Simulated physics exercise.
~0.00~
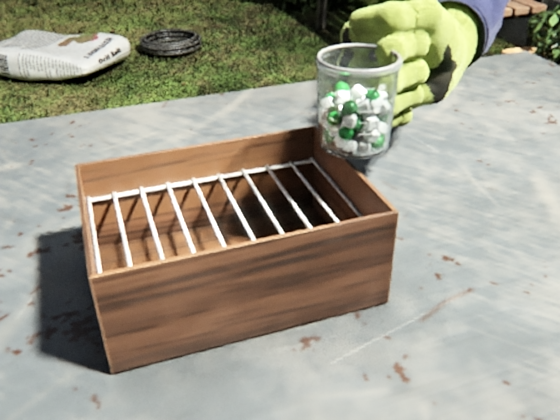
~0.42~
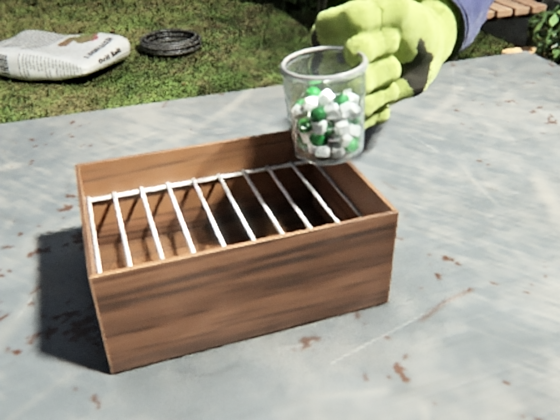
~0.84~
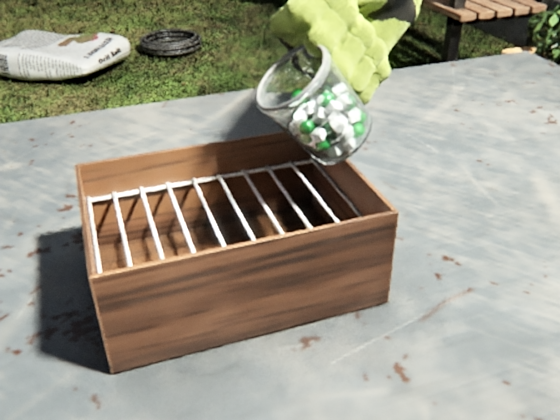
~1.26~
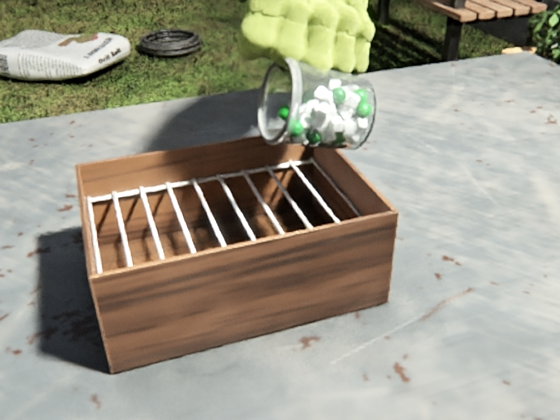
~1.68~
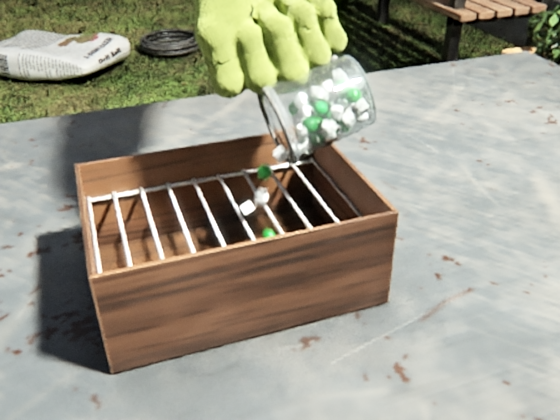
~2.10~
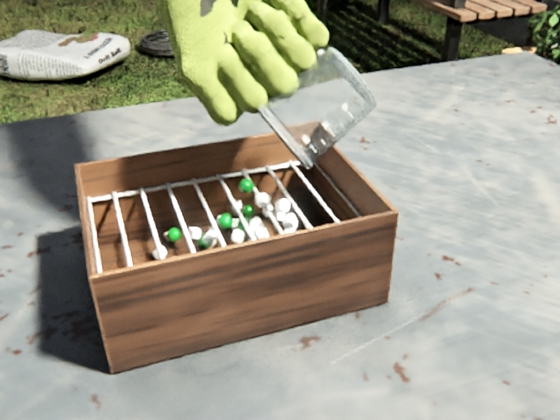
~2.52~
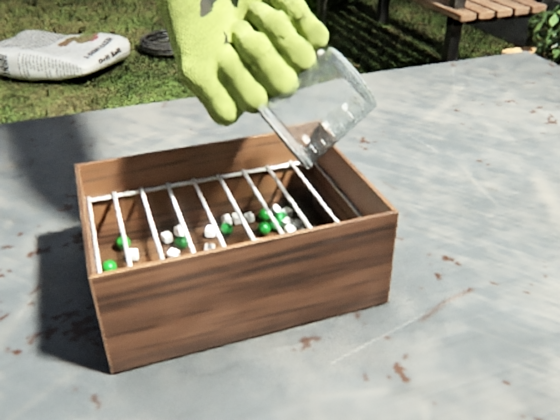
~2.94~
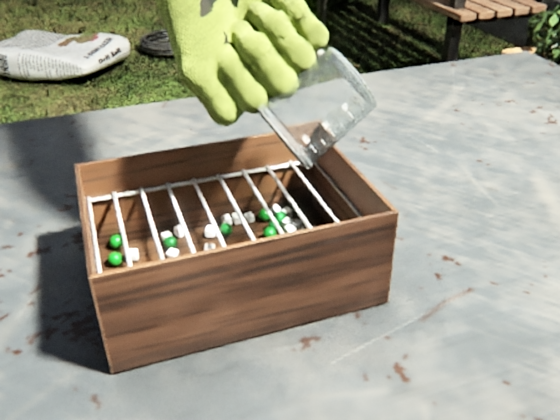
A gloved hand in yellow-green holds a clear cup of small white and green pieces above a grey, worn tabletop outdoors, seen from a fixed, slightly raised view. Below it sits an open brown wooden box crossed by thin white wires, with grass, a sack and a dark coil behind at the left. The hand carries the cup left over the box's right side and tips it onto its side. The pieces begin tumbling out onto the wires, then the cup tilts further and empties. Both colours drop through the gaps and settle, scattered beneath the wires.
